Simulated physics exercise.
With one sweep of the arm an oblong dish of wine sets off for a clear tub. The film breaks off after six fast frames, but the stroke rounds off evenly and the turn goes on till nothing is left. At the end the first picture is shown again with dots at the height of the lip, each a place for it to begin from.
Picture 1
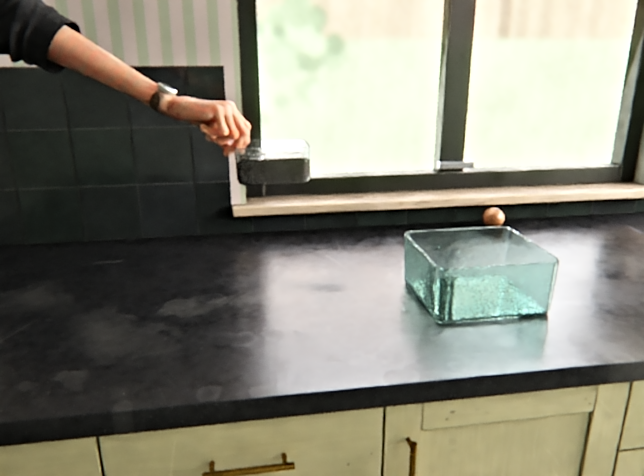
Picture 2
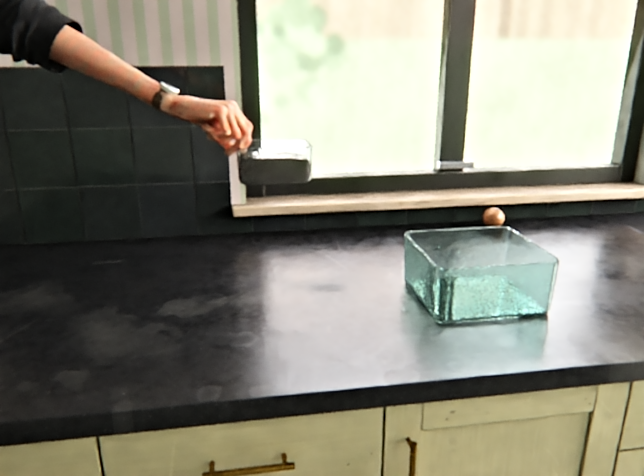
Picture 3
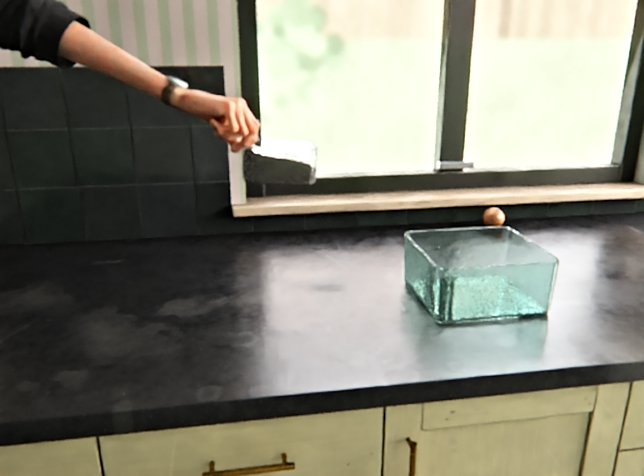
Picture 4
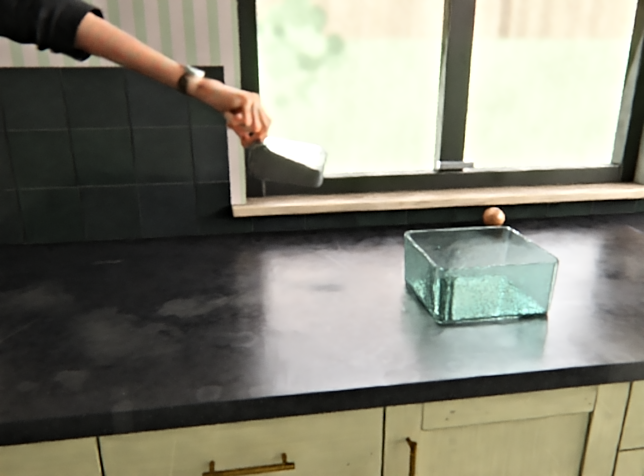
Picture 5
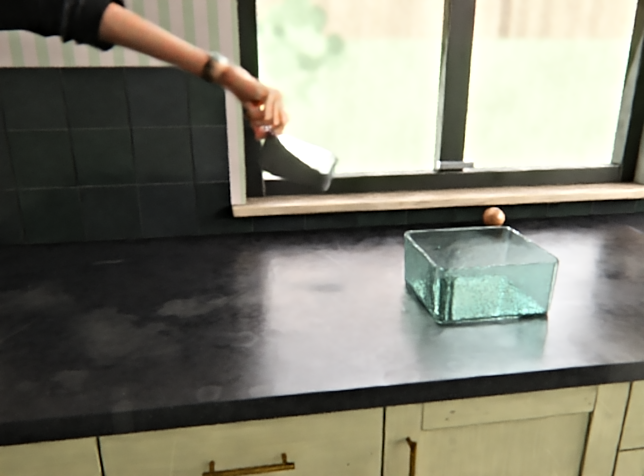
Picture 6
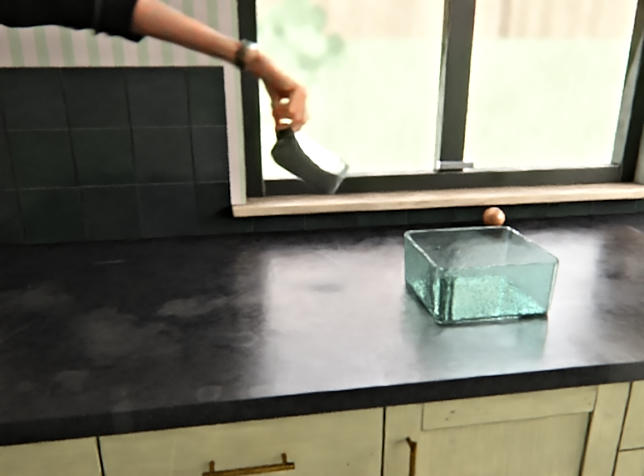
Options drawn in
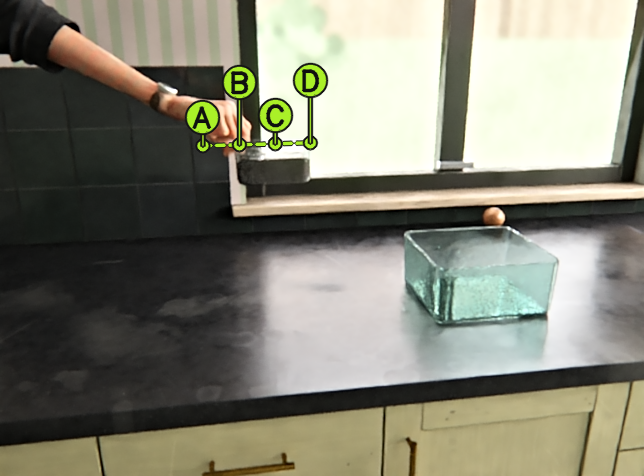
At the start, a hand reaching in from the left holds a small oblong dish level above a dark counter, with a clear, greenish tub standing to the right. The arm then moves slowly rightward, and the dish tilts more and more, its right end dipping, while the tub stays still.
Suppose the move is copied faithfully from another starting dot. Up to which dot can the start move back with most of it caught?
Dot C.
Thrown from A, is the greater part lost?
Yes, that goes wrong.
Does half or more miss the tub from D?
No, that is safe.
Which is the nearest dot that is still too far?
That would be B.
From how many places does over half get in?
Two.
On the marked copy, A at (202, 145); B at (239, 144); C at (275, 143); D at (310, 142).
Choosing A, about 0 % lands in the tub, 98 % falls short.
Choosing B, about 13 % lands in the tub, 82 % falls short and 5 % goes beside or beyond.
Choosing C, about 68 % lands in the tub, 24 % falls short and 9 % goes beside or beyond.
Choosing D, about 72 % lands in the tub, 18 % falls short and 10 % goes beside or beyond.
